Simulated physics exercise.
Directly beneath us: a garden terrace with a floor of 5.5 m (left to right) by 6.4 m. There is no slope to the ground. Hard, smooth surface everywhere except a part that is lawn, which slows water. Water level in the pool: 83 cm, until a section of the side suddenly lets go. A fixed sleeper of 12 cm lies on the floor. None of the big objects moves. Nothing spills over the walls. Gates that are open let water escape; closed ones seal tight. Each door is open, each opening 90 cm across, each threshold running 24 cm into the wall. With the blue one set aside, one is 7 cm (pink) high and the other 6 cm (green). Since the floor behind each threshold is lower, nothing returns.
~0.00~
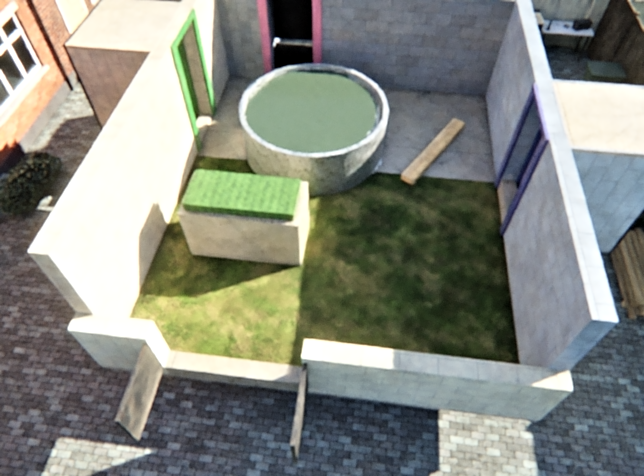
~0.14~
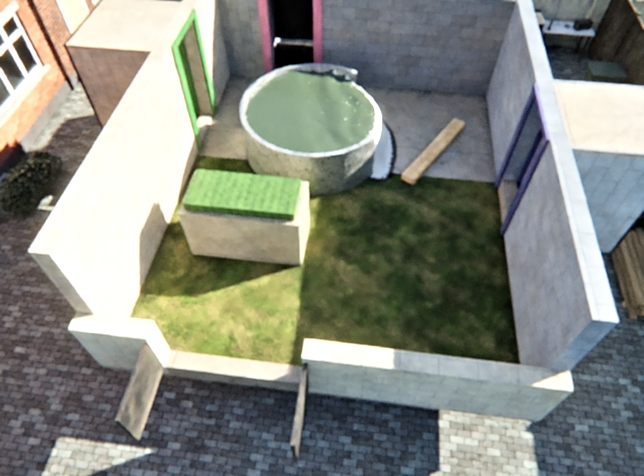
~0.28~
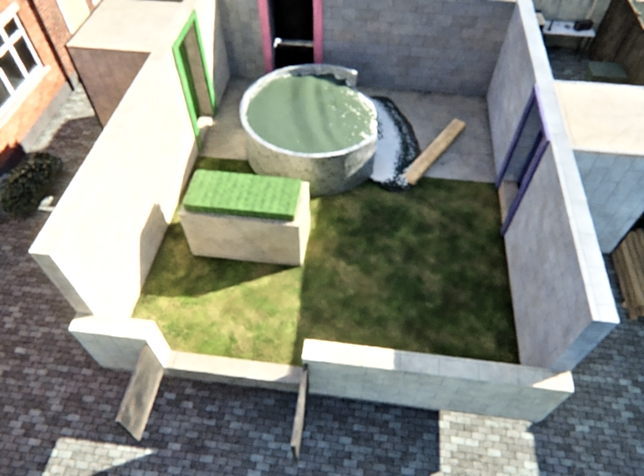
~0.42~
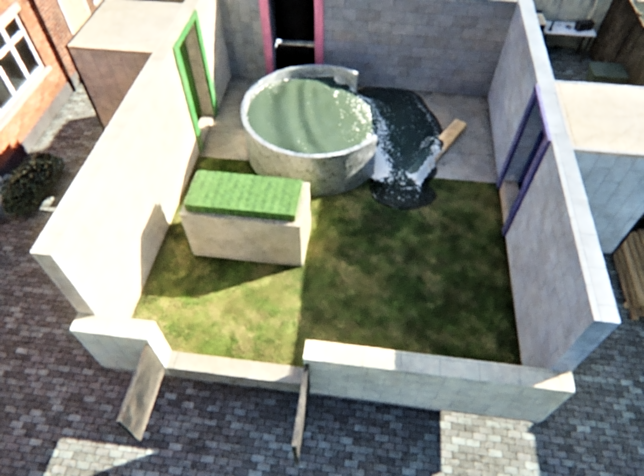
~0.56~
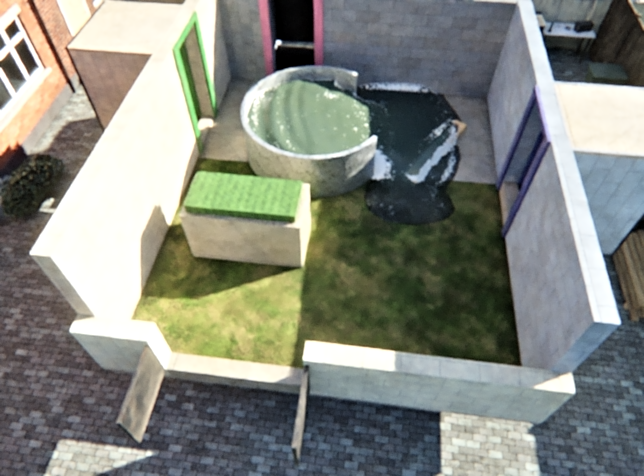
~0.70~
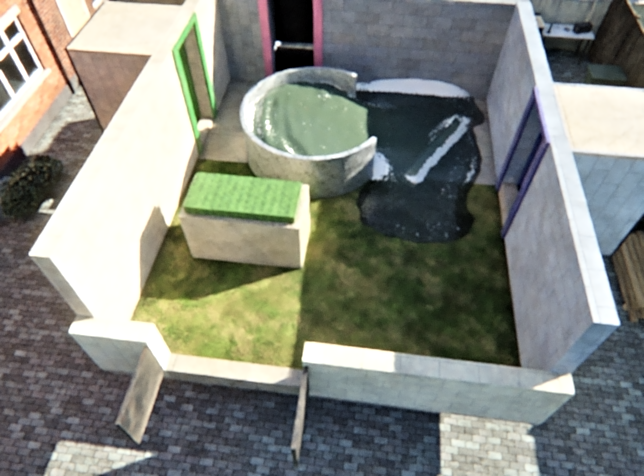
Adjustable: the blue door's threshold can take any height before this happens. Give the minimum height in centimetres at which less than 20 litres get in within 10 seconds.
20 cm.
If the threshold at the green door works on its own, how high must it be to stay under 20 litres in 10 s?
Green - roughly 6.0 cm.
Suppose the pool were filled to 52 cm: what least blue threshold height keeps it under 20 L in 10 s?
I'd say close to 9.5 cm.
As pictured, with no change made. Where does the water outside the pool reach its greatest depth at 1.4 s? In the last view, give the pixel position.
Around (465, 99).
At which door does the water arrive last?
That's the green one.
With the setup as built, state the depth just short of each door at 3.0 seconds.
In cm: Pink 7, green 0, blue 23.
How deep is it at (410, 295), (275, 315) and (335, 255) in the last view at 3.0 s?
I'd read roughly 6, 0 and 0 cm there.
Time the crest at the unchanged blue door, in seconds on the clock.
2.4 s.
After 1.4 s water covers 35 % of the floor, deepest (70 cm) near (465, 99); 20 cm at the blue door, 0 litres in over its 24 cm threshold.
After 3.0 s water covers 50 % of the floor, deepest (38 cm) near (483, 106); 23 cm at the blue door, 4 litres in over its 24 cm threshold.
After 10.0 s water covers 95 % of the floor, deepest (16 cm) near (200, 154); 11 cm at the blue door, 5 litres in over its 24 cm threshold.
At the blue door as built, the water arrived by 1.1 s and peaked near 26 cm at 2.4 s.
With a threshold of 16.5 cm, 40 litres would have come in within the 10 s; with 22.5 cm, 8 litres. So under 20 litres takes about 20 cm.
